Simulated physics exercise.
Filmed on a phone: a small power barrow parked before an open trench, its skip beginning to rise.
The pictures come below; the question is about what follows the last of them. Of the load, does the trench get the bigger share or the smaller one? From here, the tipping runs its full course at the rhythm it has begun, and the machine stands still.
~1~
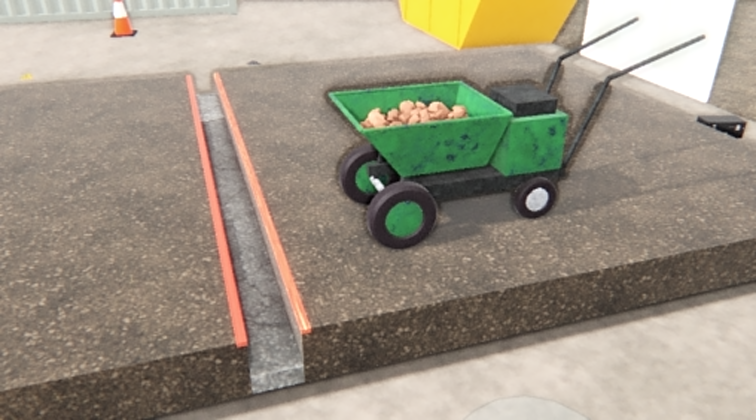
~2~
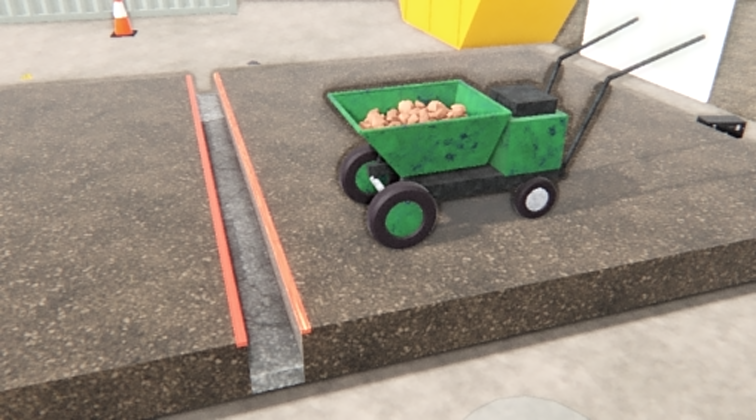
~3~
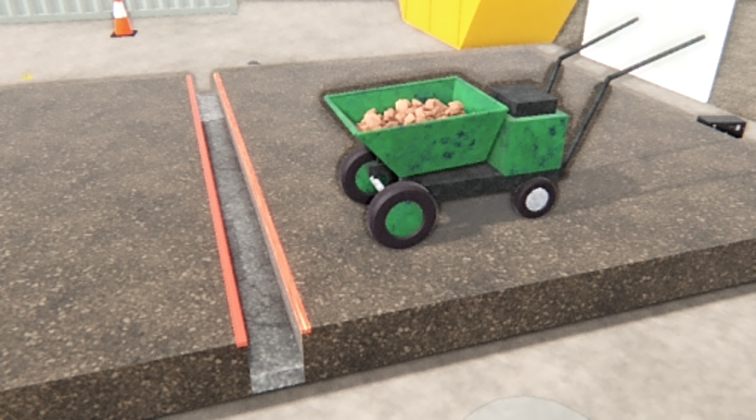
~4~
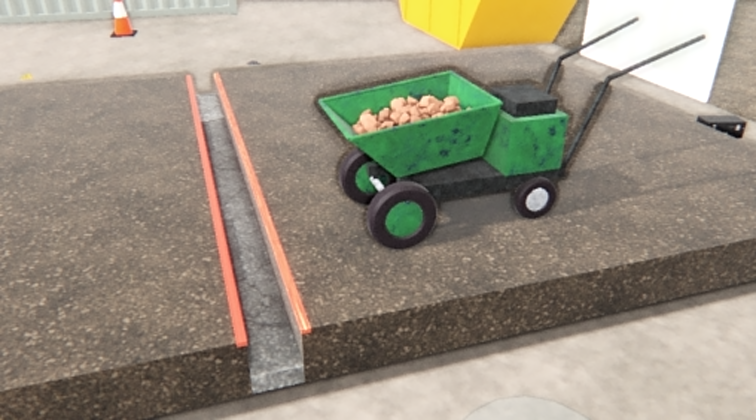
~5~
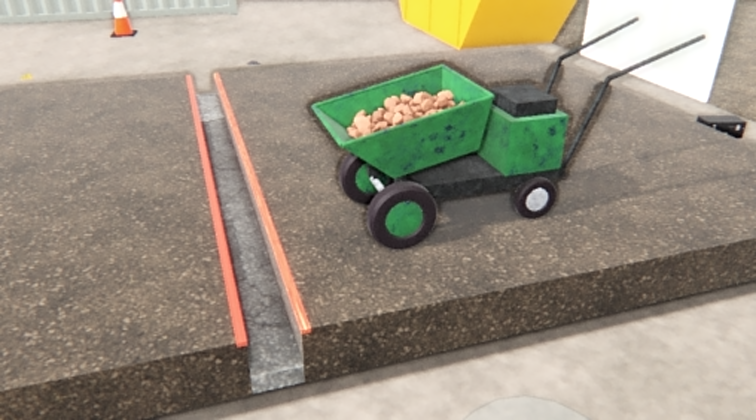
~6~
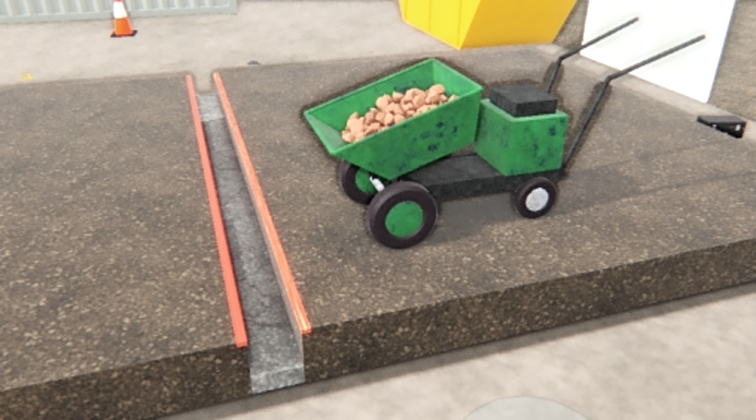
I expect the load to largely find the trench.
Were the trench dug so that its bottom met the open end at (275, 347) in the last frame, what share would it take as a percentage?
60 %.
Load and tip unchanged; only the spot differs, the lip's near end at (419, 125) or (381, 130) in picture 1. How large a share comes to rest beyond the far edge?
I'd put it at around 0 percent the first time and 0 percent the second.
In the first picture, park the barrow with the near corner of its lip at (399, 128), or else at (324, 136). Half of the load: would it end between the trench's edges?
The first place leaves the lesser portion between the edges, the second place the greater portion.
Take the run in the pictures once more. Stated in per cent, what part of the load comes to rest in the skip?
About 15 %.
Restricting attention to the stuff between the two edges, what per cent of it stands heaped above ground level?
I'd estimate around 5 %.
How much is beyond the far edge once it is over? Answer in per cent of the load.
Result: Some 0 % of the load.
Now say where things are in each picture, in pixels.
The first picture shows lip of the skip near (363, 132), level; top of the load near (427, 117), lumps of rubble; first edge of the trench near (293, 291); far edge near (234, 302), the trench under half as wide as the skip, and about as deep as wide.
The second picture shows lip of the skip near (361, 132), level; top of the load near (426, 116).
The third picture shows lip of the skip near (357, 135), tipped barely; top of the load near (423, 115).
The fourth picture shows lip of the skip near (350, 139), tipped a little; top of the load near (422, 115).
The fifth picture shows lip of the skip near (342, 145), tipped a little; top of the load near (429, 110).
The sixth picture shows lip of the skip near (333, 154), tipped clearly; top of the load near (432, 111); first edge of the trench near (293, 291); far edge near (234, 302).
Shortly afterwards, skip tipped steeply; the whole lot in the skip.
Next, skip tipped right over; the bulk in the skip; a little short of the trench; a little in or heaped over the trench; only a few falling.
Some moments later, skip tipped right over; near a quarter in the skip; a little short of the trench; near two thirds in or heaped over the trench; only a few beyond it.
In the end, skip tipped right over; a little in the skip; a little short of the trench; the bulk in or heaped over the trench; only a few beyond it.
